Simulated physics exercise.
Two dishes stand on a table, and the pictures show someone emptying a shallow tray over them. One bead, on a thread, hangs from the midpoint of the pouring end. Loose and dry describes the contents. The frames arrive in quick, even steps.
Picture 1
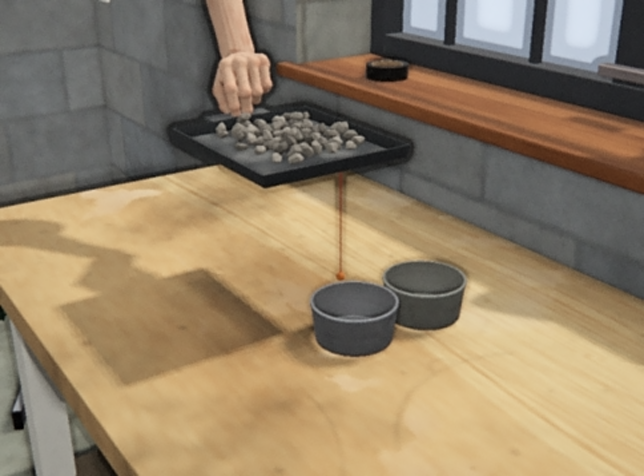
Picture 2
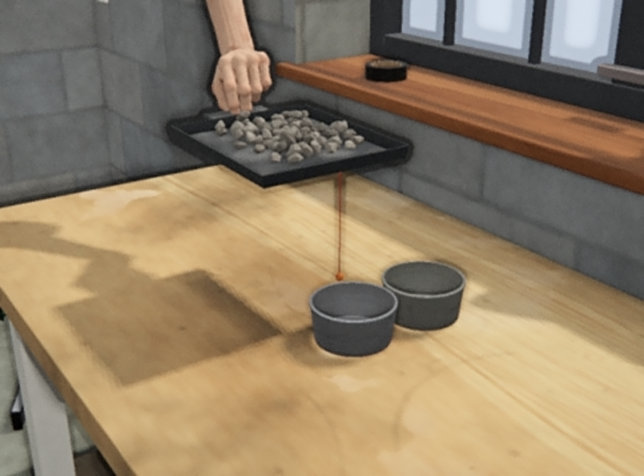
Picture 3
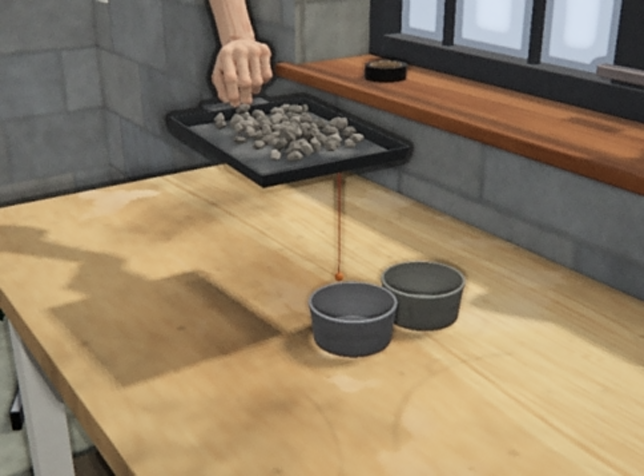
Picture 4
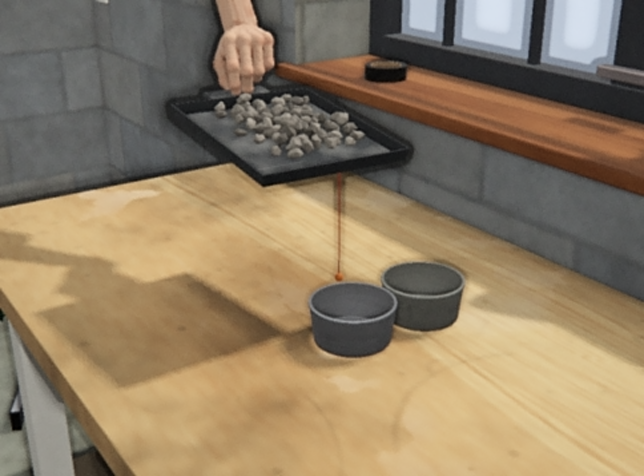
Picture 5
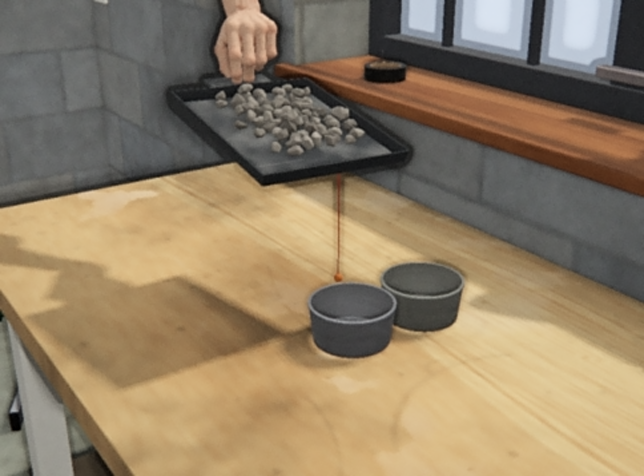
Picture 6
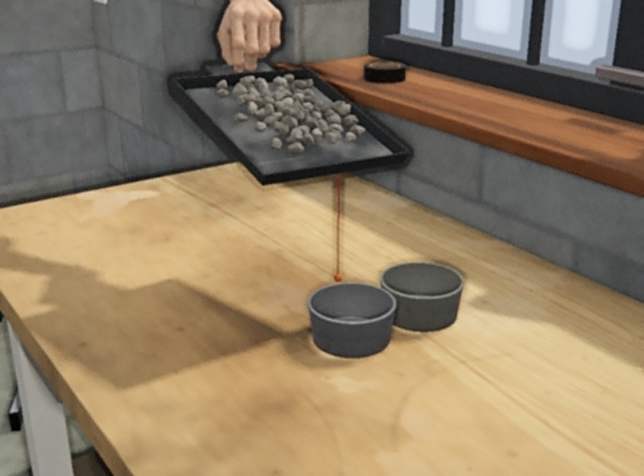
At the start, a hand holds a dark, shallow tray of grey gravel nearly level above two round dishes on a wooden table, a bead hanging beneath on a thread. The hand then gradually raises the tray's far end, steepening its slant, while the dishes stay still.
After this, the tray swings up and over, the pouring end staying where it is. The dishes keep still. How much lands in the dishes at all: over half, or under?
Most of the load will land in the dishes.
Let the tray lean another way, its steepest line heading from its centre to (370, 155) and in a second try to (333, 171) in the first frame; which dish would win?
One gives the rightmost dish and two gives the leftmost dish.
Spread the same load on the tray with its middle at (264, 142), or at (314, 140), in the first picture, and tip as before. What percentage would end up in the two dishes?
The first start yields 70 per cent, the second 70 per cent.
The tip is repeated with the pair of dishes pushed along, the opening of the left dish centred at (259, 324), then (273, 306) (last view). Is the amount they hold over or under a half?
The dishes end up with the lesser share in the first try and the lesser share in the second.
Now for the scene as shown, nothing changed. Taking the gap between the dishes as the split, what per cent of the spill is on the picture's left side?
Looks like close to 40 per cent of it.
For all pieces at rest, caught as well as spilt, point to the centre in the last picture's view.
(403, 314).
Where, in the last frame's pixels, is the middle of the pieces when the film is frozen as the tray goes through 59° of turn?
Somewhere about (366, 143).
Just after the last frame, tray tipped steeply; almost all on the tray; just a few in the right dish; about a tenth in the air.
A moment on, tray tipped right over; roughly half on the tray; about a tenth in the left dish; roughly a quarter in the right dish; about a tenth outside both; about a tenth in the air.
Further on, tray tipped past a quarter turn; roughly a third in the left dish; roughly half in the right dish; about a tenth outside both.
When it is over, tray tipped past a quarter turn; roughly a third in the left dish; roughly half in the right dish; about a tenth outside both.
